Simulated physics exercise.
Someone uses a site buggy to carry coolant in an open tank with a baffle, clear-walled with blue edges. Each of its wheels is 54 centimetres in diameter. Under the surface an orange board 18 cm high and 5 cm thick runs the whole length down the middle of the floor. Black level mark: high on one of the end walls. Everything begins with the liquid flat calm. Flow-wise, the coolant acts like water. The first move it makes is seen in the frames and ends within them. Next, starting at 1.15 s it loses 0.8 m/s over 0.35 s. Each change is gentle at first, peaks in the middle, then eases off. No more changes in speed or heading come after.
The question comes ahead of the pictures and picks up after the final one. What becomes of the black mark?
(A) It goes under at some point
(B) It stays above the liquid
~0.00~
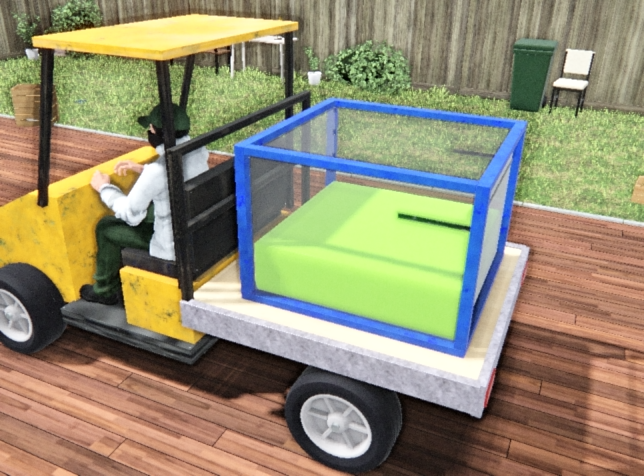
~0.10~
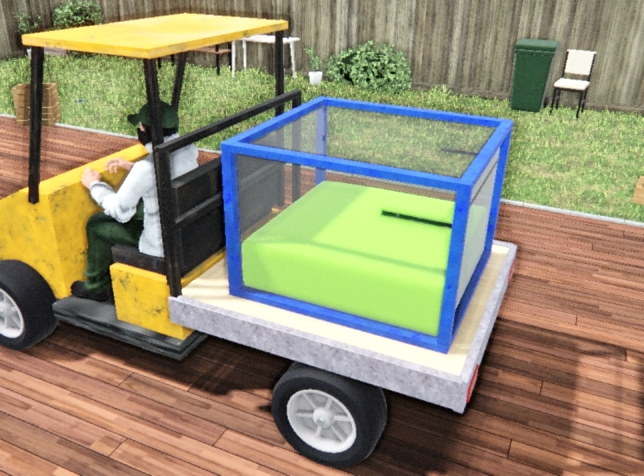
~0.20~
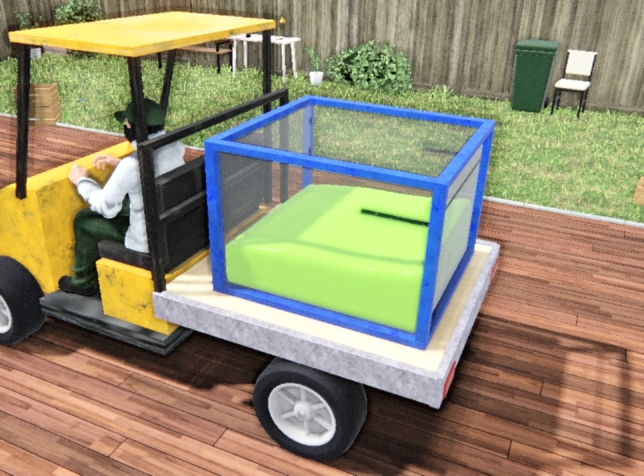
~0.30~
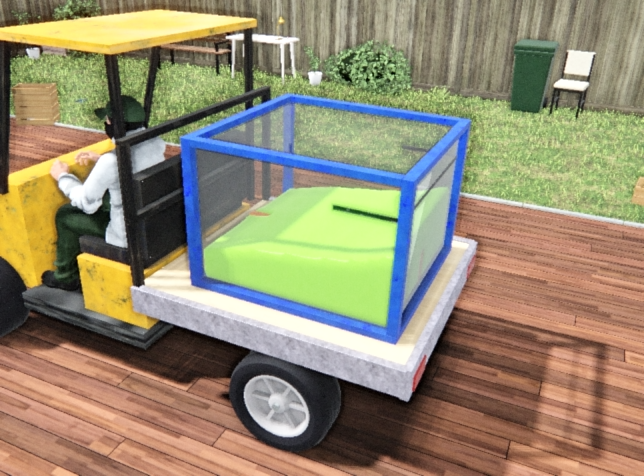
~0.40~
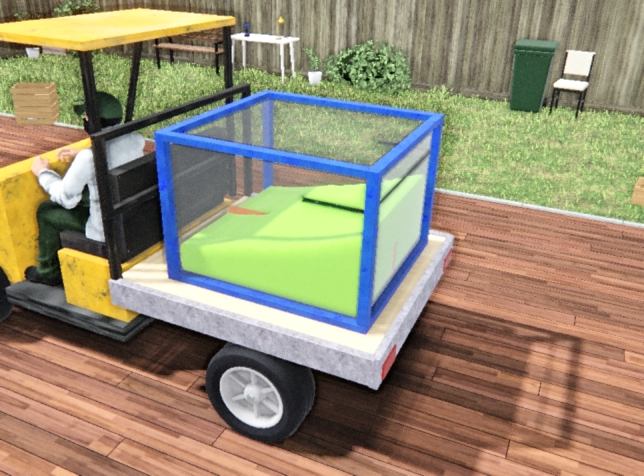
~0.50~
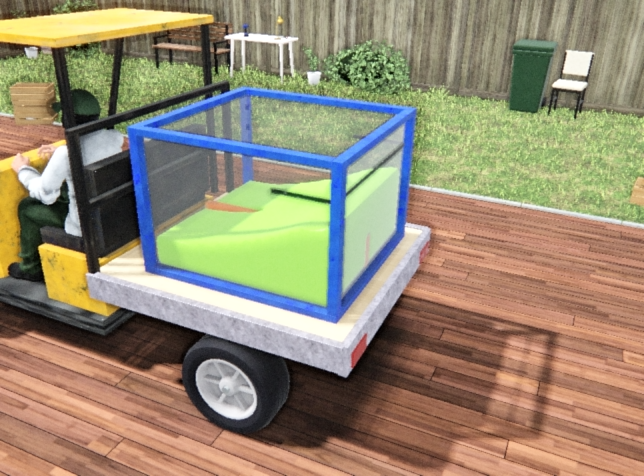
A.
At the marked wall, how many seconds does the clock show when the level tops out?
Peak at approx. 2.1 s.
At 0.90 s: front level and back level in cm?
Around 26 cm toward the front, with 24 cm behind.
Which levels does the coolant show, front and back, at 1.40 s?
Roughly 38 cm in front and 12 cm behind.
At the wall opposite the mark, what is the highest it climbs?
Somewhere near 63 cm, I'd say.
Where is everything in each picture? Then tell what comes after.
In the first frame, the coolant reaches (275, 238) at the front end; it reaches (450, 278) at the back end; no slope yet; board top at (385, 239); the front is on the left, levels are read along the near wall; the black line, on the back wall, is at (446, 225); a wheel hub at (332, 432).
In the second frame, the coolant reaches (262, 235) at the front end; it reaches (434, 275) at the back end; no slope yet.
In the third frame, the coolant reaches (246, 240) at the front end; it reaches (413, 264) at the back end; it is heaped 6° towards the back.
In the fourth frame, the coolant reaches (223, 243) at the front end; it reaches (386, 249) at the back end; it is heaped 12° towards the back.
In the fifth frame, the coolant reaches (200, 239) at the front end; it reaches (356, 231) at the back end; it is heaped 16° towards the back.
In the sixth frame, the coolant reaches (176, 233) at the front end; it reaches (325, 222) at the back end; it is heaped 16° towards the back; a wheel hub at (221, 395).
By 0.90 s it stands 25 cm high behind and 26 cm in front; all of it is still inside.
By 1.40 s it stands 12 cm high behind and 39 cm in front; all of it is still inside.
By 2.00 s it stands 42 cm high behind and 24 cm in front; all of it is still inside.
By 4.49 s the waves are smaller; the highest at the back wall was 66 cm, at 2.10 s, against a line at 54 cm.
